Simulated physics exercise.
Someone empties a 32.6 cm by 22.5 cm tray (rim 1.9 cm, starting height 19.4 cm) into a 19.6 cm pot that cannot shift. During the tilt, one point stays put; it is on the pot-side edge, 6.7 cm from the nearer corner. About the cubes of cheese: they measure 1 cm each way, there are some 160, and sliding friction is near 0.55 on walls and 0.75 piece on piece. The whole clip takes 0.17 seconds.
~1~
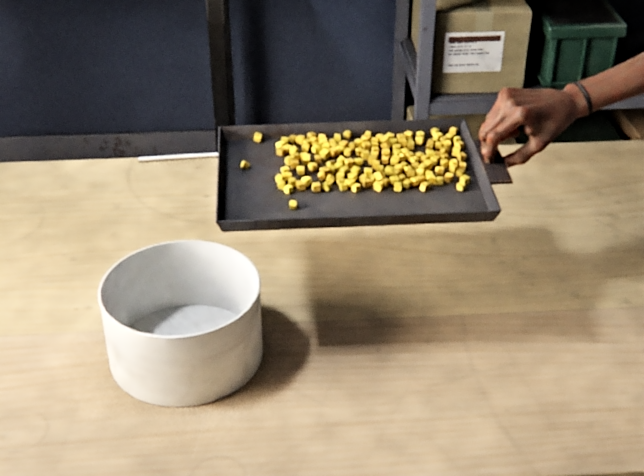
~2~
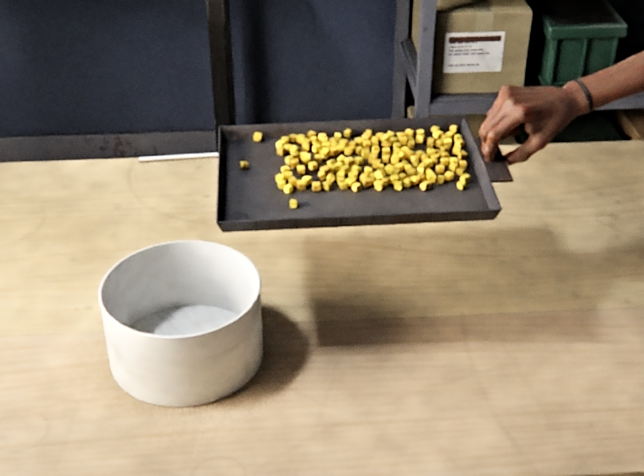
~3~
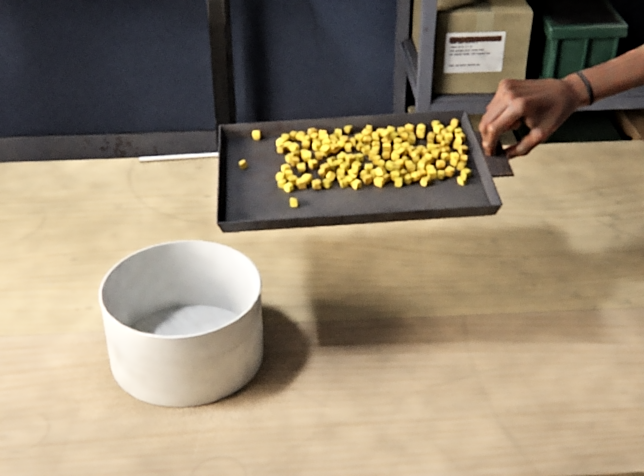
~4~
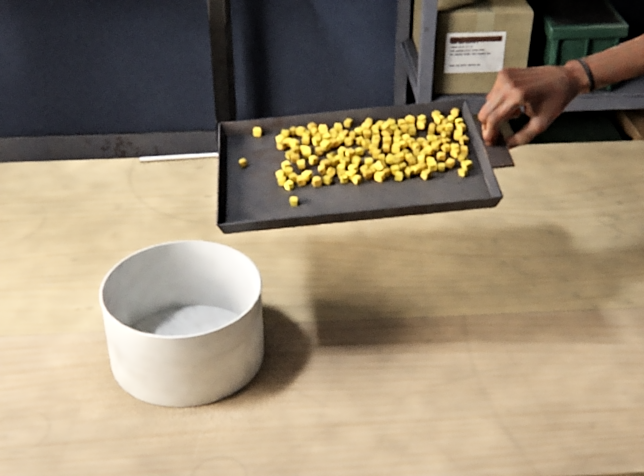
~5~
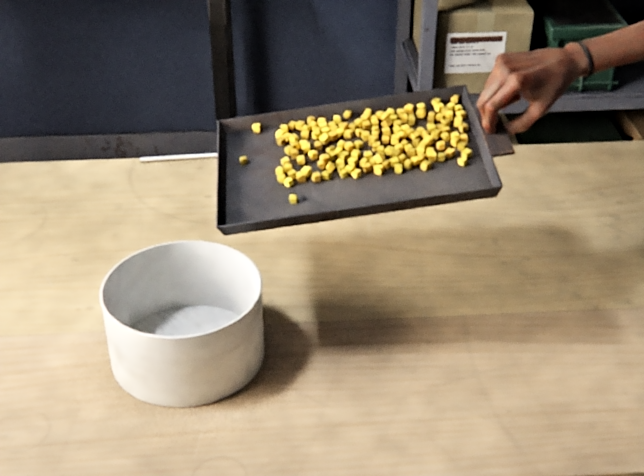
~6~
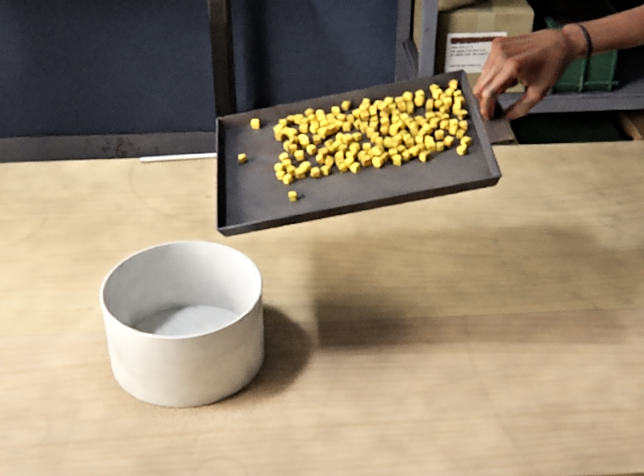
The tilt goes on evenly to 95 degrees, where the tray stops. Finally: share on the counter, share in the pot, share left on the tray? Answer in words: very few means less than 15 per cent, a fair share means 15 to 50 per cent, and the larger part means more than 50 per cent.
Counter: Very few. Pot: The larger part. Tray: Very few.
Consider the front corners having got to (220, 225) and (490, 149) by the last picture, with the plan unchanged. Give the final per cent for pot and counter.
Per cent by place - pot 80, counter 20.
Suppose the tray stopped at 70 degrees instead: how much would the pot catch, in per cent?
Around 90 in a hundred.
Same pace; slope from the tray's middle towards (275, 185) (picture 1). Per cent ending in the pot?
Some 40 per cent.
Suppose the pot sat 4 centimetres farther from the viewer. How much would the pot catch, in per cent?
Roughly 95 per cent.
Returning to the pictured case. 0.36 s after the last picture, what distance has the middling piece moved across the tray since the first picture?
Around 3 centimetres.
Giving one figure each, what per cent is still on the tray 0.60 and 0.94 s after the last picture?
The figures go 55 and then 0.
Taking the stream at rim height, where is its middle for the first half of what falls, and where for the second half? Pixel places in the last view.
I'd mark about (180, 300) for the first half, then (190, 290) for the second.
Then, 0.36 s after the last picture, tilt 53 degrees; the tray holds 100 %, the pot 0 %.
Then, 0.60 s after the last picture, tilt 80 degrees; the tray holds 55 %, the pot 15 %.
Then, 0.94 s after the last picture, tilt 95 degrees; the tray holds 0 %, the pot 100 %.
In the end, counter 0 %, pot 100 %, tray 0 %.
